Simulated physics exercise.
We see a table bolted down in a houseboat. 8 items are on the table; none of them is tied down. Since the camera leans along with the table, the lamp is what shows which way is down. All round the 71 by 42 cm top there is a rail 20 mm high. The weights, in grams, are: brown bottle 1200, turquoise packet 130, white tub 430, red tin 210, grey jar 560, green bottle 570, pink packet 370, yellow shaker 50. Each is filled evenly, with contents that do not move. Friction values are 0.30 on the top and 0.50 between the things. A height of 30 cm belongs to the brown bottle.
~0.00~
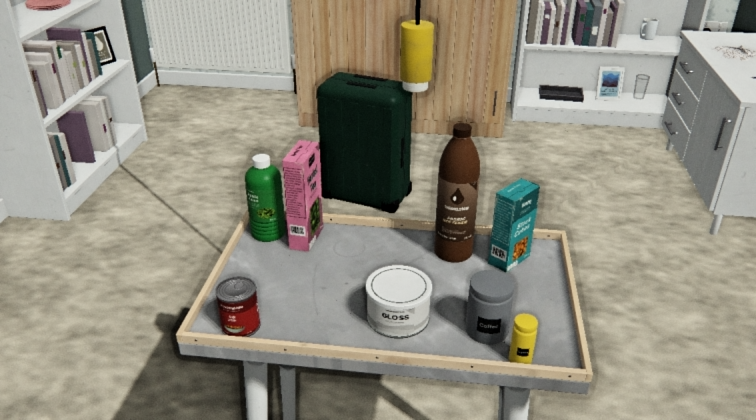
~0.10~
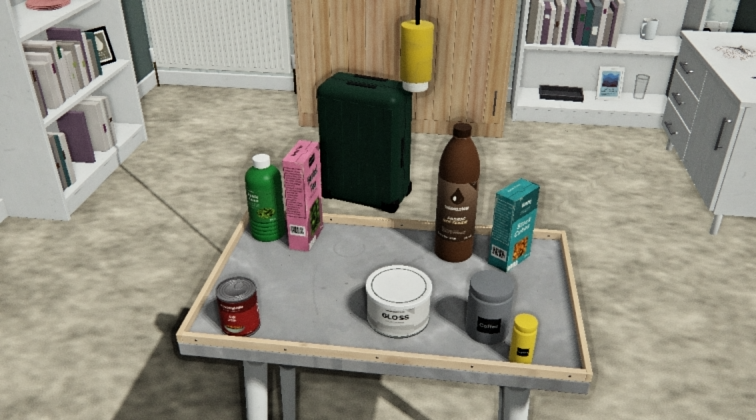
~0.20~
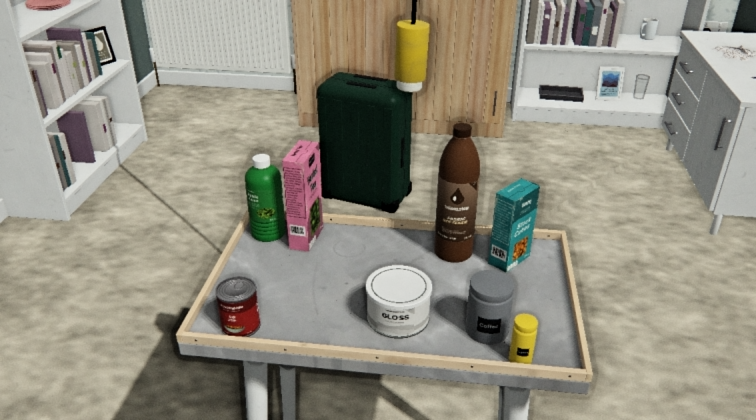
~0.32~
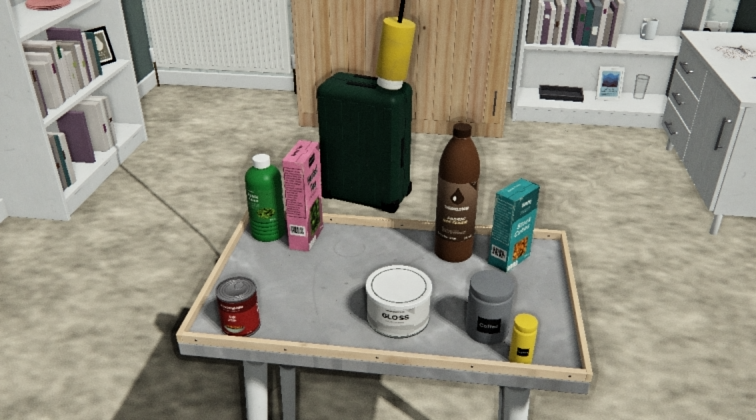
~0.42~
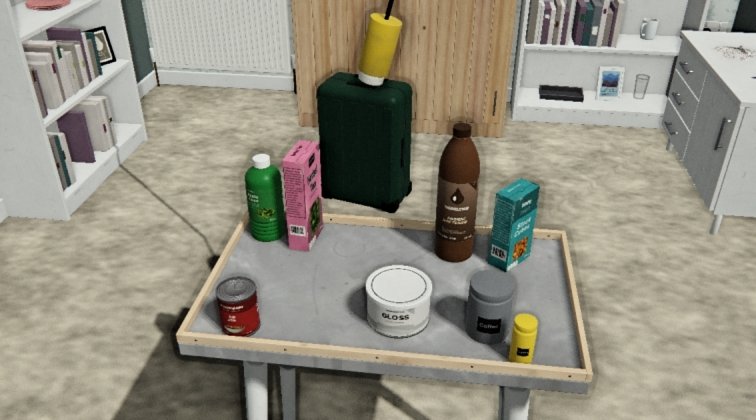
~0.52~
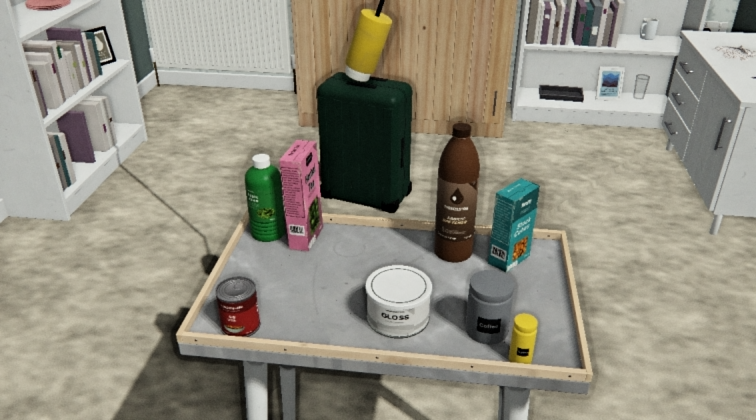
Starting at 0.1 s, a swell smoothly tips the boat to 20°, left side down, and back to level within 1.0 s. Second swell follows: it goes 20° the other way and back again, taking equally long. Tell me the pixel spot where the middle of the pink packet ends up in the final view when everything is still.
It ends up at about (390, 240).
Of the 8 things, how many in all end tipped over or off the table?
3.
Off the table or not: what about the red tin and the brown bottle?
The red tin is kept in bounds, the brown bottle is not kept in bounds.
After 1.02 s, boat heeled 1°, left side down; pink packet 19° off its base near (285, 193); green bottle 6° off its base; turquoise packet moved 3 cm.
After 1.82 s, boat heeled 12°, right side down; pink packet on its side near (387, 240); brown bottle 5° off its base.
After 2.42 s, boat level; pink packet on its side near (390, 240); brown bottle 72° off its base; turquoise packet 53° off its base.
After 3.02 s, boat level; brown bottle now off the table; pink packet on its side near (390, 240); turquoise packet on its side.
In the end (3.3 s), off the table, brown bottle; toppled on the table, turquoise packet and pink packet; the other 5 under 5 cm from the start. In the last view, pink packet near (390, 240).
